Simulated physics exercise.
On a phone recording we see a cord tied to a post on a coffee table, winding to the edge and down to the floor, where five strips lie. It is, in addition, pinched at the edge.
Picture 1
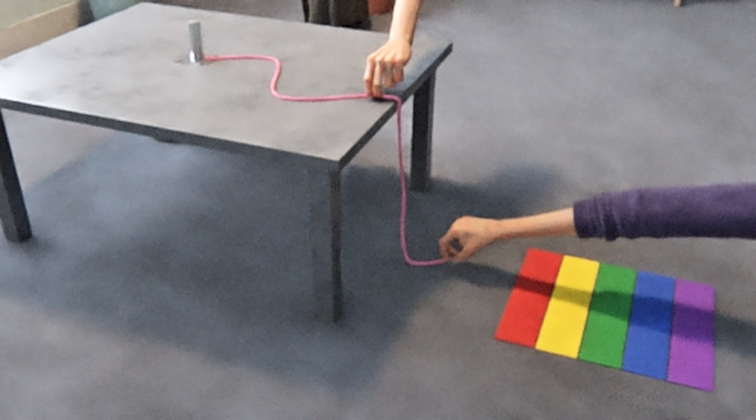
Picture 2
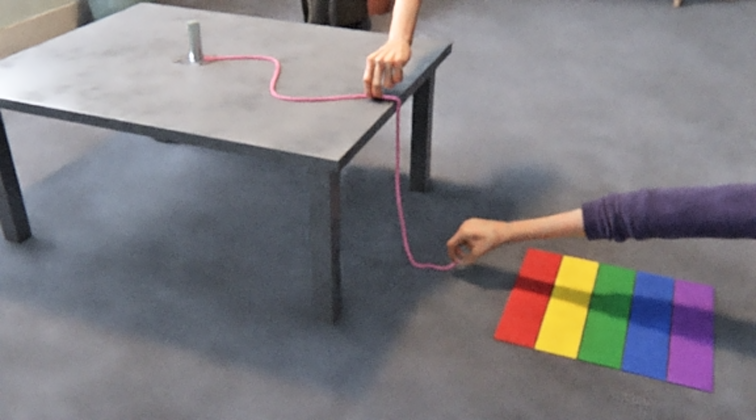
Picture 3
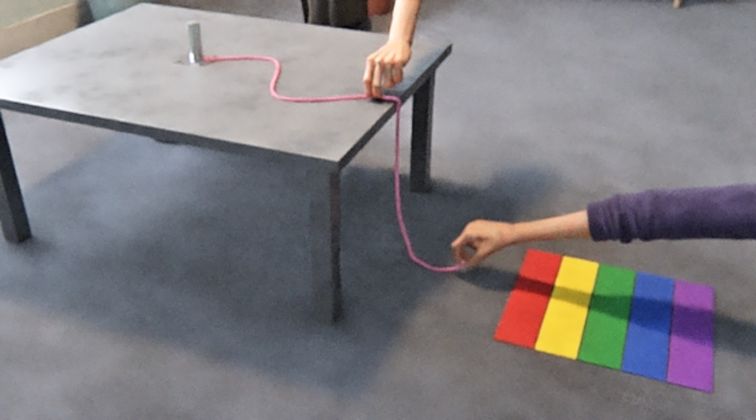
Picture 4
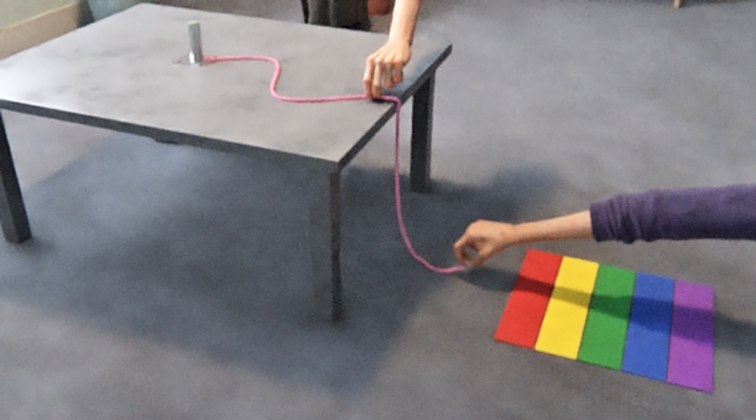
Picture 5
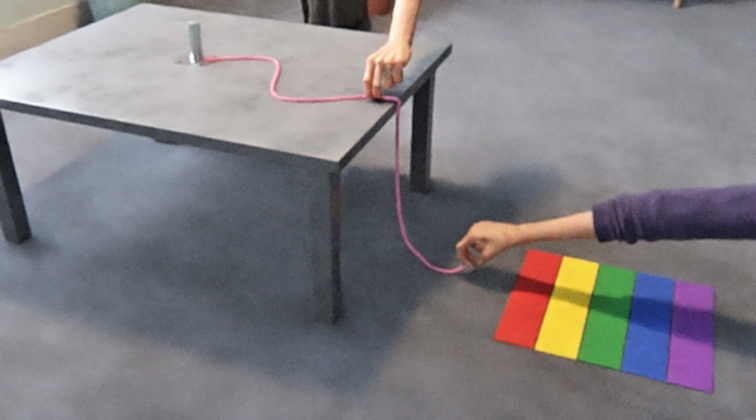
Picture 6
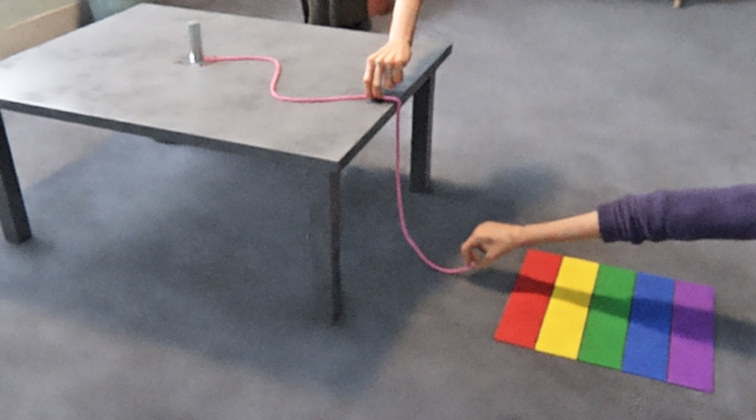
Beside a coffee table, a hand draws a pink cord's end slightly right near coloured strips.
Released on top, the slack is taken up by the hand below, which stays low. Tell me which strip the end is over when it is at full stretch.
It is over the blue strip.
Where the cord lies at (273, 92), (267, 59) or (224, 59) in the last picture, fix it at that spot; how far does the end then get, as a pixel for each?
Readings in order - (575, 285), (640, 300), (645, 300).
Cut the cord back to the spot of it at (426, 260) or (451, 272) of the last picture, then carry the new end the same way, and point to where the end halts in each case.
First (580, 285), then (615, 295).
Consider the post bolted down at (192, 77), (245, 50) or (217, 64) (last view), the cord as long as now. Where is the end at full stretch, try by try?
Roughly (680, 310), then (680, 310), then (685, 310).
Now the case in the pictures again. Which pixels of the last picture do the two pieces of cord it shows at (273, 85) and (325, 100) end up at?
To (323, 85) for the first and to (395, 104) for the second.
Early on, end near (579, 287); over yellow.
Midway, end near (625, 297); over green.
At the end of the slack, end near (653, 303); over blue. It gets as far as the blue strip.
